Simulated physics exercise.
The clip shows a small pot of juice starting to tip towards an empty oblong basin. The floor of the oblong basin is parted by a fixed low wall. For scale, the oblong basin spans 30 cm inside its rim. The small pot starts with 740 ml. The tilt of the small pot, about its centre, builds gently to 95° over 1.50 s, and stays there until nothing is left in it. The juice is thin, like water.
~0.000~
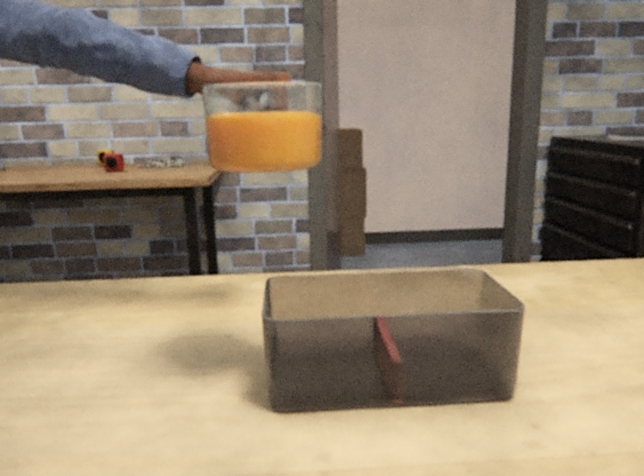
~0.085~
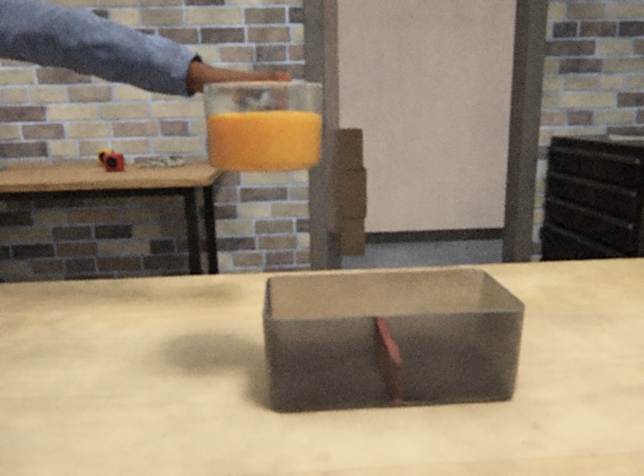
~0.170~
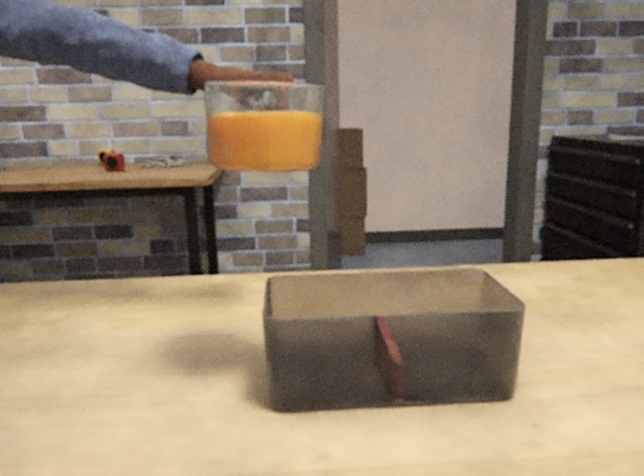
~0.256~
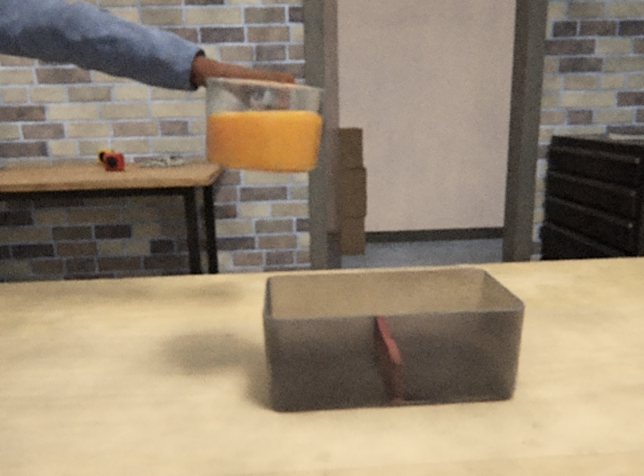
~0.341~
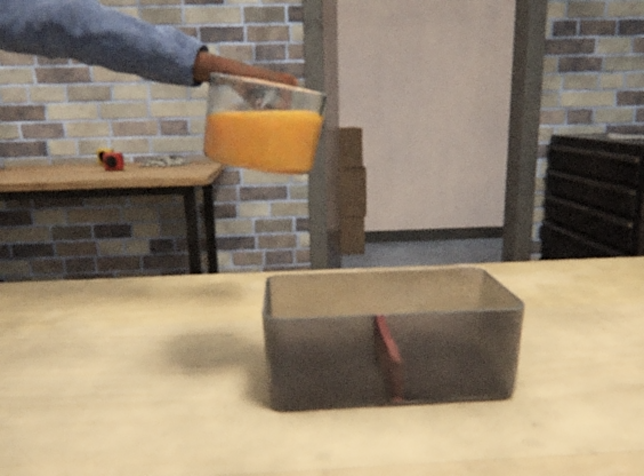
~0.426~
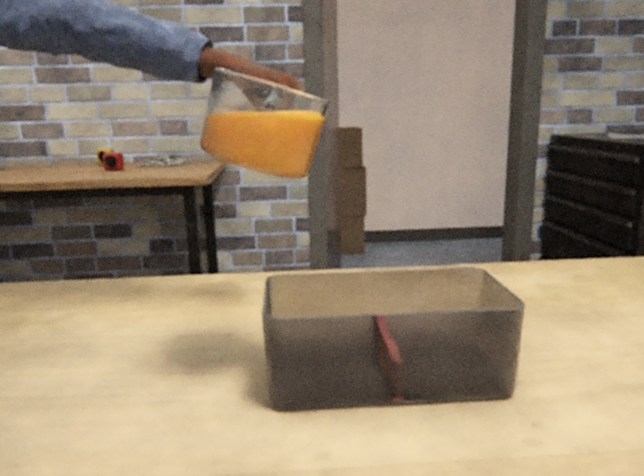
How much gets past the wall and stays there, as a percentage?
The far part has some 62 per cent.
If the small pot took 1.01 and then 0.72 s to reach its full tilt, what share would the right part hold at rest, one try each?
In turn about 60 and 60 per cent.
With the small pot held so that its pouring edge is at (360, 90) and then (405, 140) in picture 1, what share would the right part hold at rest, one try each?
In turn about 95 and 95 per cent.
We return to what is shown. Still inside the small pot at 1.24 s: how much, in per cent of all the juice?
About 26 per cent.
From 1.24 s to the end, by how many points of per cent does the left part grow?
Some 30 per cent.
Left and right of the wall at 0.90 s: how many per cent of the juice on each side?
Near 2 on the left, 0 on the right.
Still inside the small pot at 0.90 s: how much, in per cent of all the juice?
About 78 per cent.
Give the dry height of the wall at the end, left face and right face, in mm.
Left about 38 mm, right about 30 mm.
By 0.90 s the tilt is 62° and 77 per cent is still to pour, 2 is left of the wall and 0 right of it.
By 1.24 s the tilt is 88° and 26 per cent is still to pour, 7 is left of the wall and 45 right of it.
By 1.61 s the tilt is 95° and 5 per cent is still to pour, 26 is left of the wall and 62 right of it.
By 2.00 s the tilt is 95° and 1 per cent is still to pour, 35 is left of the wall and 62 right of it.
At rest 36 per cent lies left of the wall, 62 right of it and 2 outside.
